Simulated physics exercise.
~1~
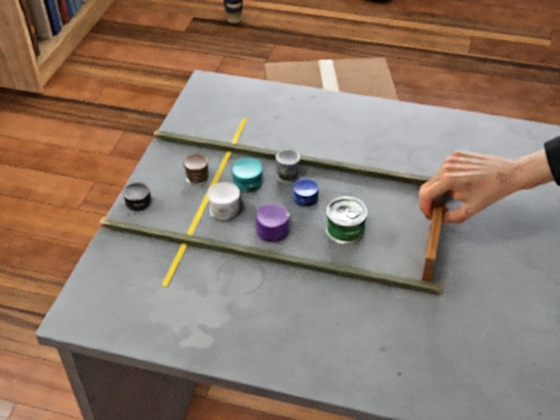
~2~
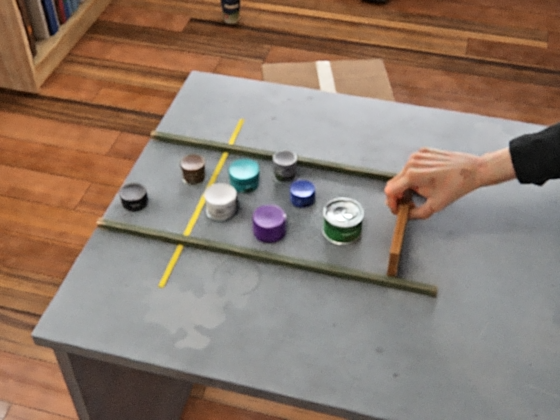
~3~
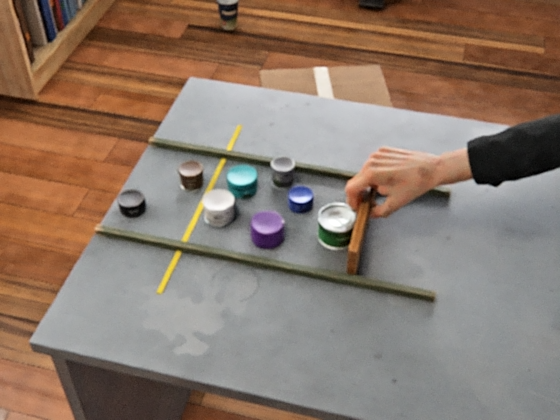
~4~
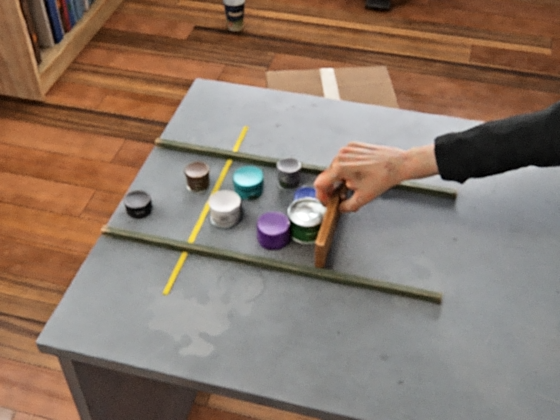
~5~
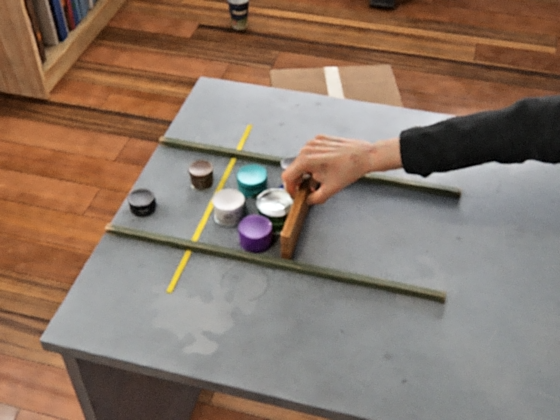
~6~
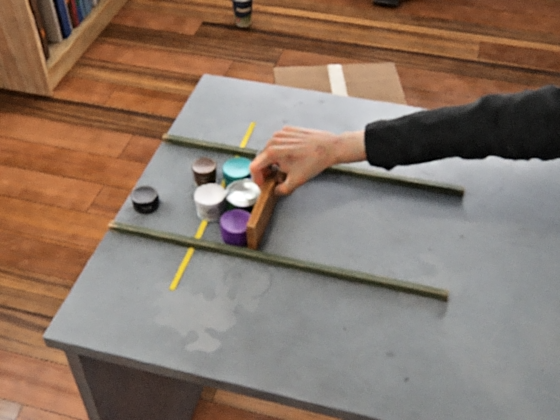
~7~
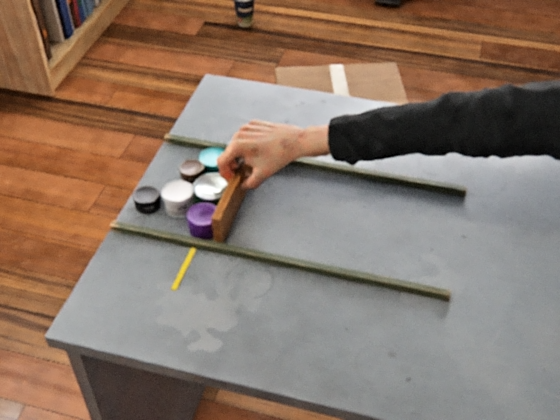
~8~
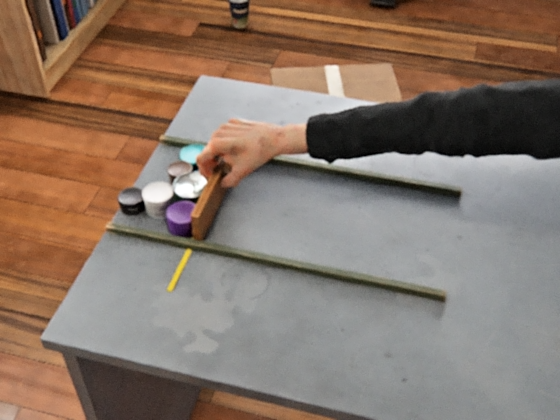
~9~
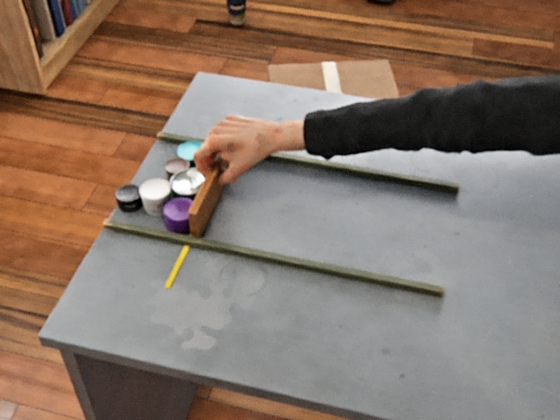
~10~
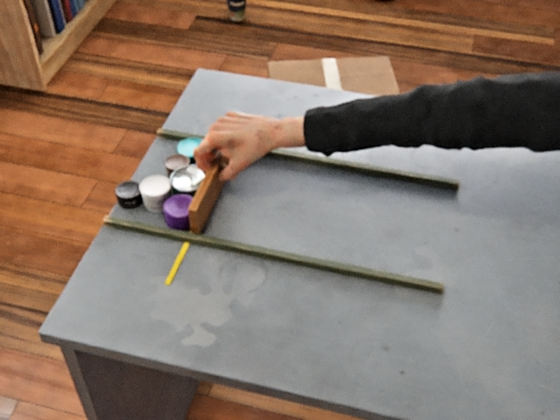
A hand slid a wooden board leftward between two strips on a grey table, gathering small tubs and pots and pushing them past a yellow line, then stopped with them bunched near the left edge, none having fallen off.
